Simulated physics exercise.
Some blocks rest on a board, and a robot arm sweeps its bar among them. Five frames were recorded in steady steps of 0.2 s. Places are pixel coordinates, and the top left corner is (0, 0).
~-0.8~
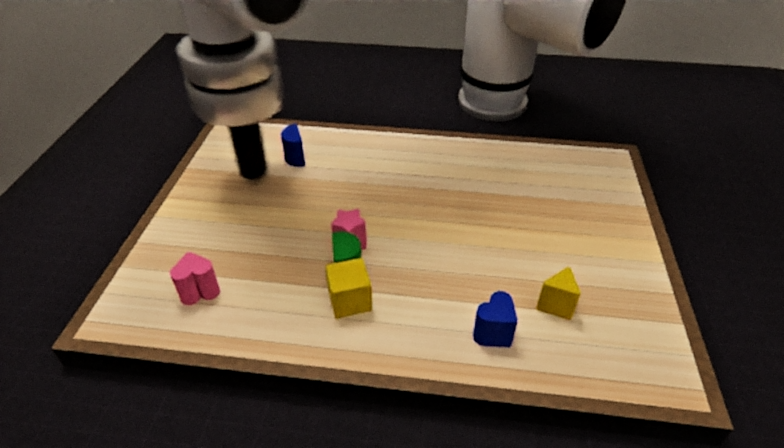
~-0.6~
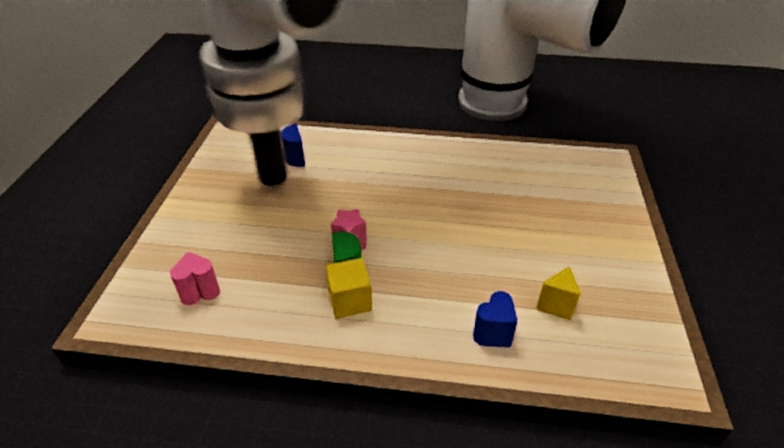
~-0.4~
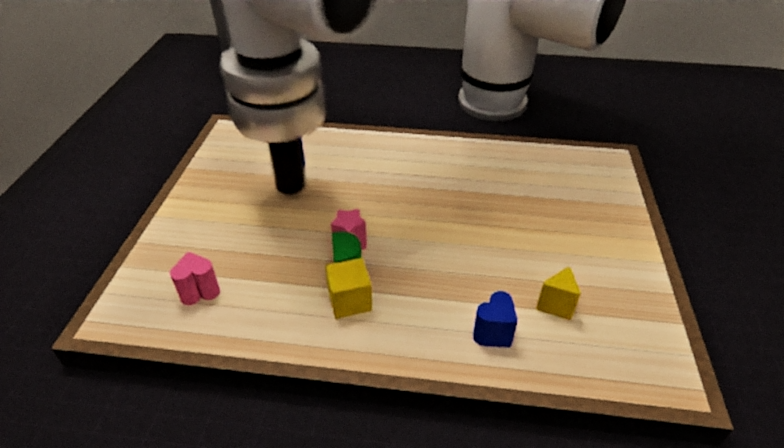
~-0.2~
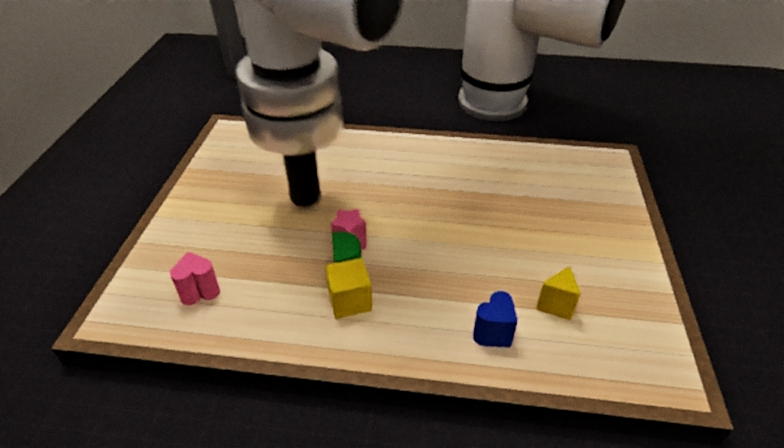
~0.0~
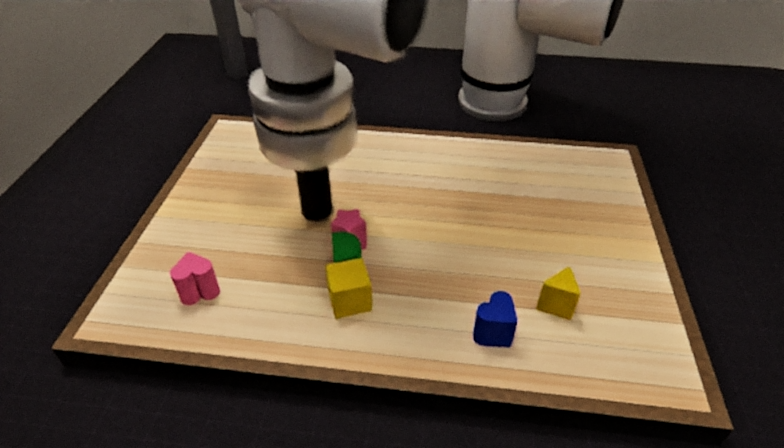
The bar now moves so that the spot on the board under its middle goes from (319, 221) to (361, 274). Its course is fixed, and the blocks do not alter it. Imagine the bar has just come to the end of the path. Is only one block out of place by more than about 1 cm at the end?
No, that is not how it ends up.
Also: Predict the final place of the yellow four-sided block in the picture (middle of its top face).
The answer is (356, 311).
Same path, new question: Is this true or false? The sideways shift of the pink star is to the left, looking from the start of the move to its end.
This is true.
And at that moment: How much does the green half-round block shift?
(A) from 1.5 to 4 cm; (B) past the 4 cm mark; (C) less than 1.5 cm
My pick is B.
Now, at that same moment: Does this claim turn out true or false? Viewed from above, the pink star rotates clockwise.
This is false.
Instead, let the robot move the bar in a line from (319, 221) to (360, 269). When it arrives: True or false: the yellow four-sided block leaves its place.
The statement is correct.
What follows on the original path. One third of the way, bar (332, 230); pink star (357, 221).
Two thirds of the way, bar (346, 247); green half-round block (351, 257); yellow four-sided block (352, 287); pink star (375, 229), turned 15° anticlockwise.
At the end, bar (360, 265); green half-round block (363, 278), turned 15° clockwise; yellow four-sided block (356, 311), turned 15° clockwise; pink star (384, 233), turned 50° anticlockwise.
